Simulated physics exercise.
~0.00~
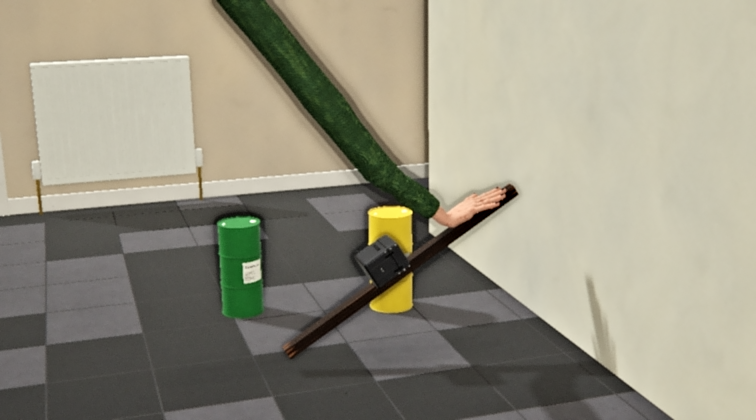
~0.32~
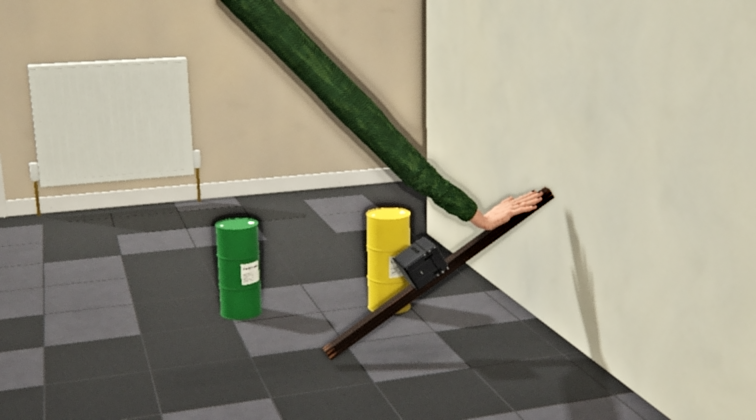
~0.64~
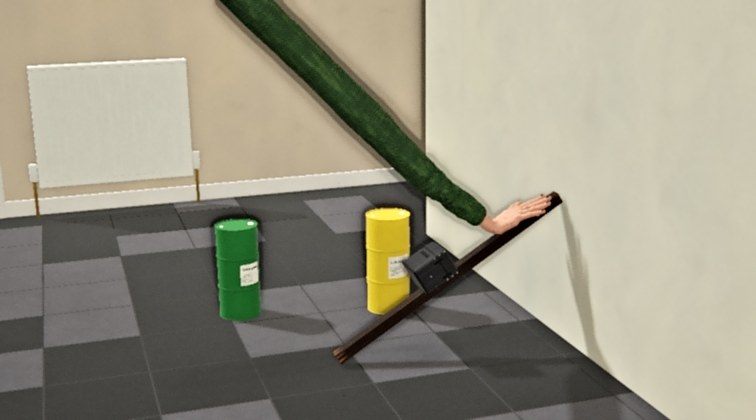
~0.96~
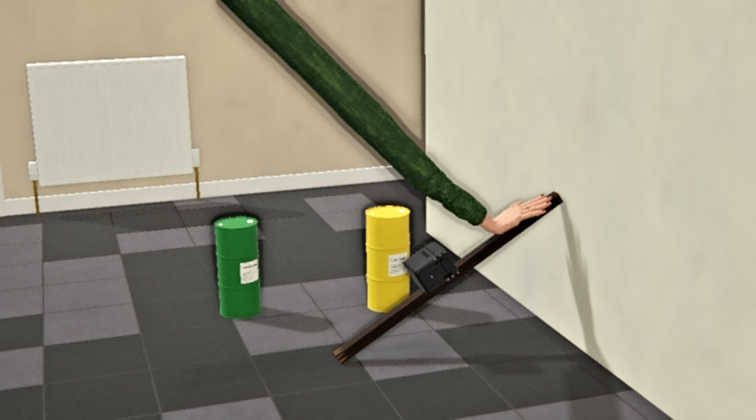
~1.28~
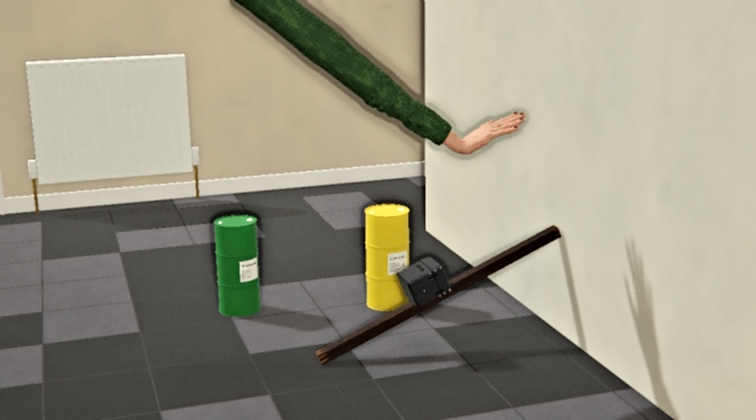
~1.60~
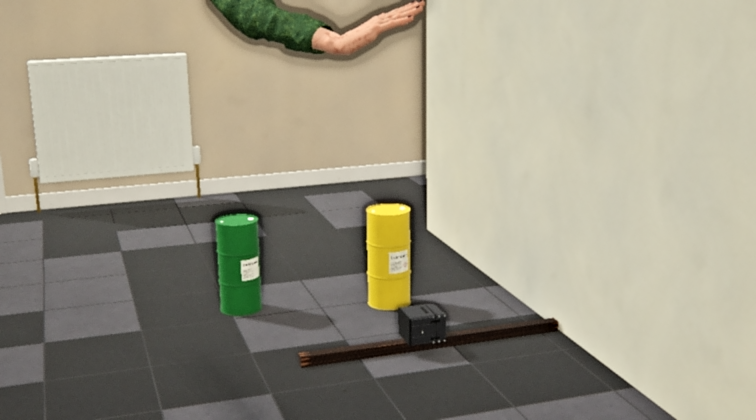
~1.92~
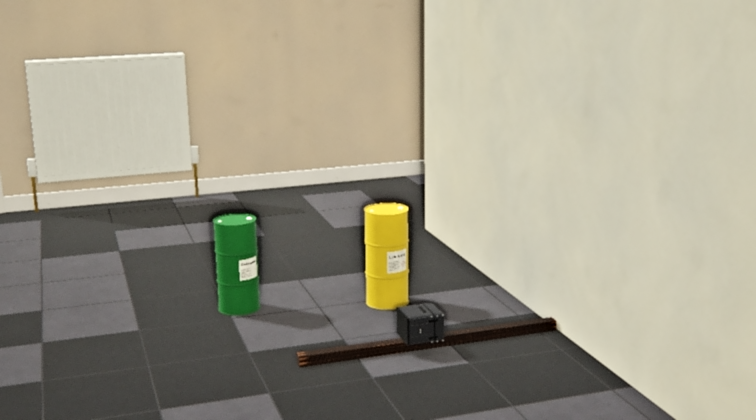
Black pole leaning against a wall slipping down to lie flat on the floor after a green-sleeved hand lets go and withdraws.
